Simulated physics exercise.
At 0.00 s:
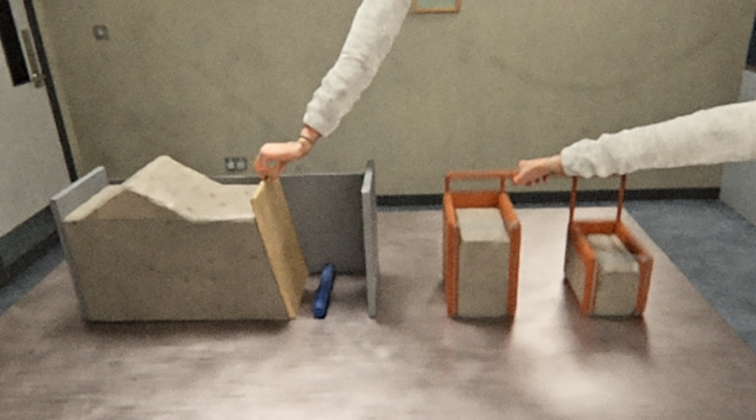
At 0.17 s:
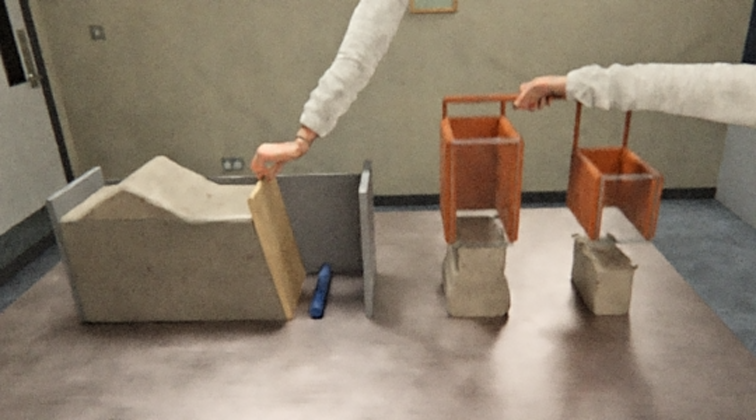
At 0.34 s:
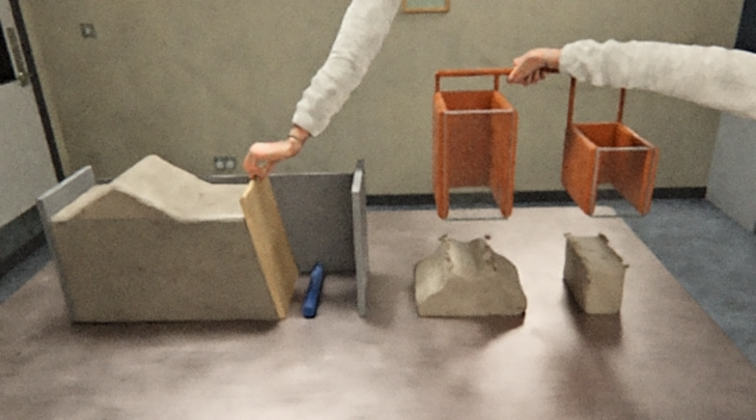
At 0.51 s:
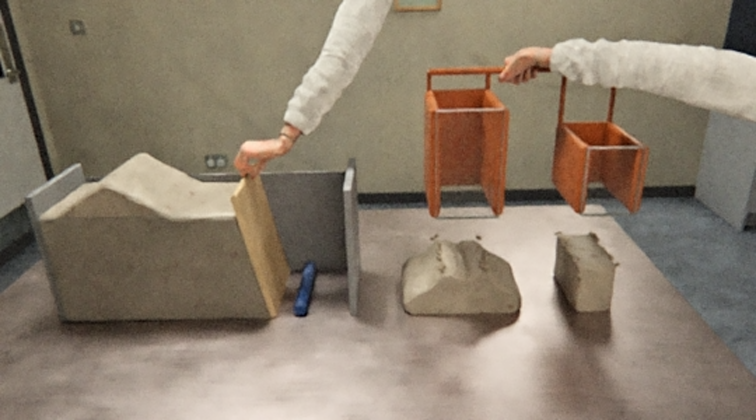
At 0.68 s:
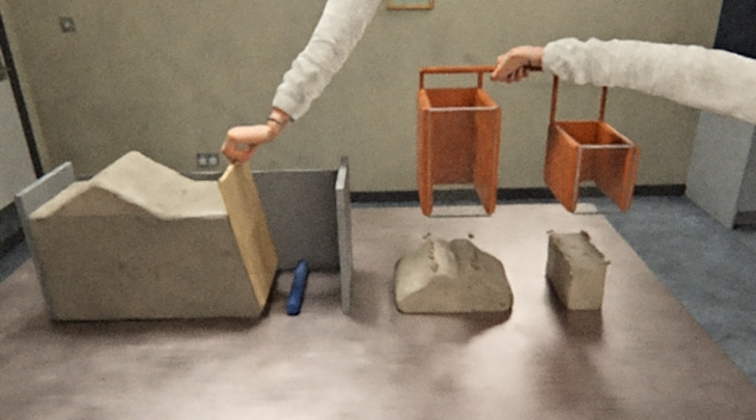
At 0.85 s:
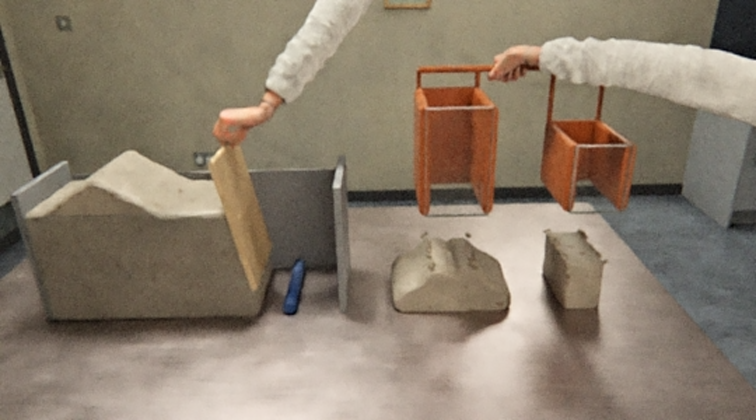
The clip shows a hand lifting two orange open boxes off grey clay blocks, the taller block slumping into a low mound while the shorter barely changes; another hand then raises a wooden board slightly beside a larger clay mass.
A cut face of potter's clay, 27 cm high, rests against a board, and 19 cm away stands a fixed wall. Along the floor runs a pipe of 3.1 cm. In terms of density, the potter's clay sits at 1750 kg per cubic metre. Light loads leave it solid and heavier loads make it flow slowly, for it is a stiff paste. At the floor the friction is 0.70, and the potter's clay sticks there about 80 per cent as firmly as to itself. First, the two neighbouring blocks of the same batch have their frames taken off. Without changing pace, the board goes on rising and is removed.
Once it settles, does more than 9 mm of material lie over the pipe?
Yes.
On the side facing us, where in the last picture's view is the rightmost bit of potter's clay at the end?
(325, 303) or thereabouts.
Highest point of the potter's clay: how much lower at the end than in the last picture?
Roughly 6.5 cm.
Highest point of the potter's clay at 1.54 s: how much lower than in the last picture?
Measured change: Around 4.0 cm.
By 1.16 s, the fallen stuff reaches 6 % of the way across and nothing lies on the pipe.
By 1.54 s, the fallen stuff reaches 42 % of the way across and 6.1 cm lies on the pipe.
By 1.91 s, the fallen stuff reaches 68 % of the way across and 8.9 cm lies on the pipe.
By 2.28 s, the fallen stuff reaches 82 % of the way across and 9.4 cm lies on the pipe.
By 2.32 s, at the end, the fallen stuff reaches 82 % of the way across and 9.4 cm lies on the pipe.
